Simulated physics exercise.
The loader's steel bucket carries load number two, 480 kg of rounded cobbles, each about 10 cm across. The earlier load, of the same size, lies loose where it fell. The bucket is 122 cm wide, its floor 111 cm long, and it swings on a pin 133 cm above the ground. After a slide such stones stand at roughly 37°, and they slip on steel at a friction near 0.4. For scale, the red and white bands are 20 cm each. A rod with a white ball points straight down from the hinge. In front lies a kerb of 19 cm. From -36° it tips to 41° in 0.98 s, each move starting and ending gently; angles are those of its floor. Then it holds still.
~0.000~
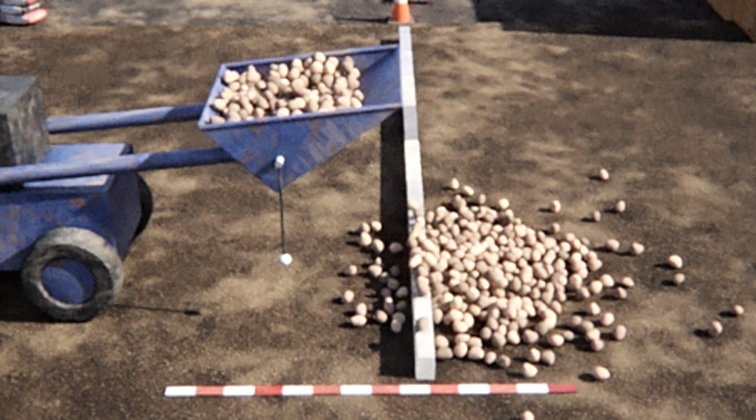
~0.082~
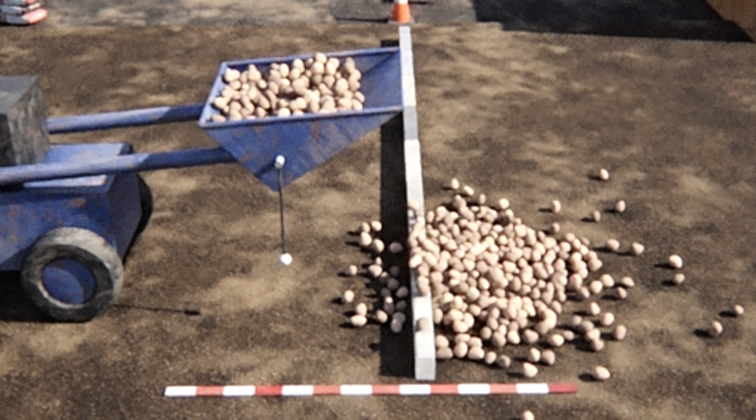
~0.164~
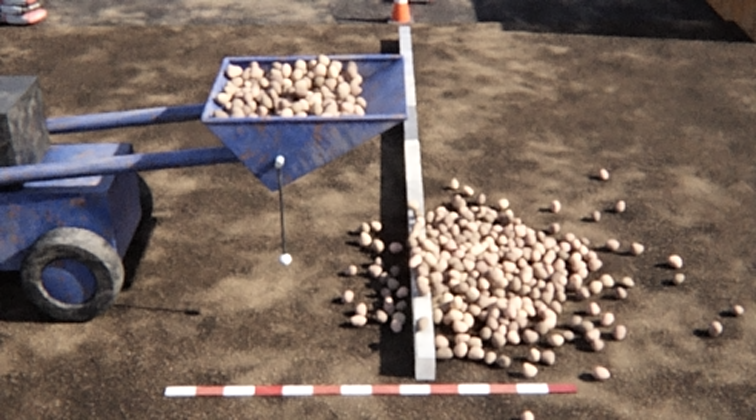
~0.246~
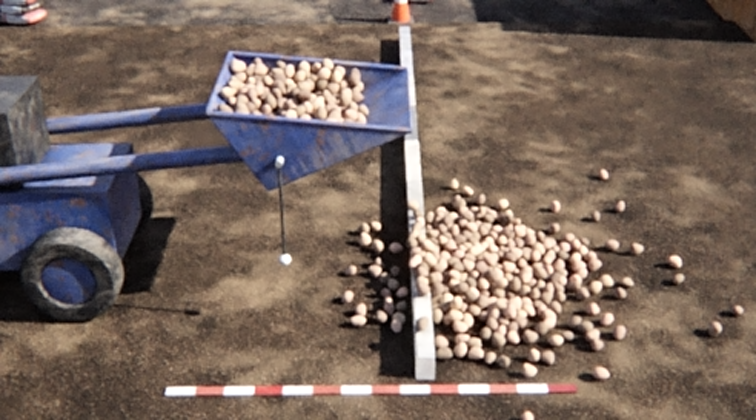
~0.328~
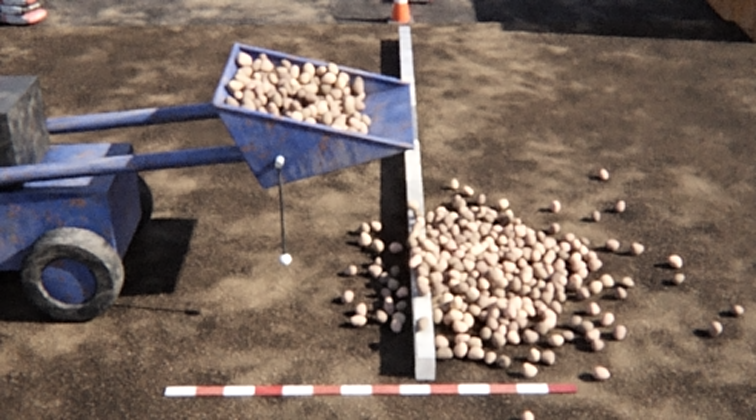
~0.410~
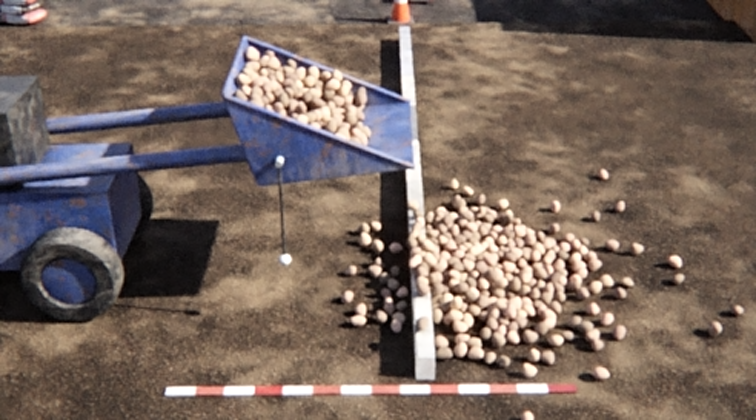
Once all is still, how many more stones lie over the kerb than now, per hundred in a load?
Some 41 per cent is added.
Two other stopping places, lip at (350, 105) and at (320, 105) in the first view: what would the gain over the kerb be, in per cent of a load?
First some 5, then 0 per cent.
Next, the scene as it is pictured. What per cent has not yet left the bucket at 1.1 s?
About 80 per cent.
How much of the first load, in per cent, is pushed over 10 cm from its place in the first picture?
About 10 per cent.
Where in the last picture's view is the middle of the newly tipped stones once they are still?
Around (405, 260).
After 0.7 s the floor is at 29°; in per cent of one load, 100 in the bucket, 10 on this side of the kerb, 90 over the kerb; the foremost stones are at (656, 253).
After 1.1 s the floor is at 41°; in per cent of one load, 79 in the bucket, 30 on this side of the kerb, 90 over the kerb; the foremost stones are at (656, 253).
After 1.4 s the floor is at 41°; in per cent of one load, 18 in the bucket, 70 on this side of the kerb, 112 over the kerb; the foremost stones are at (656, 253).
After 4.2 s the floor is at 41°; in per cent of one load, 0 in the bucket, 69 on this side of the kerb, 131 over the kerb; the foremost stones are at (656, 253). Net gain over the kerb, 41.
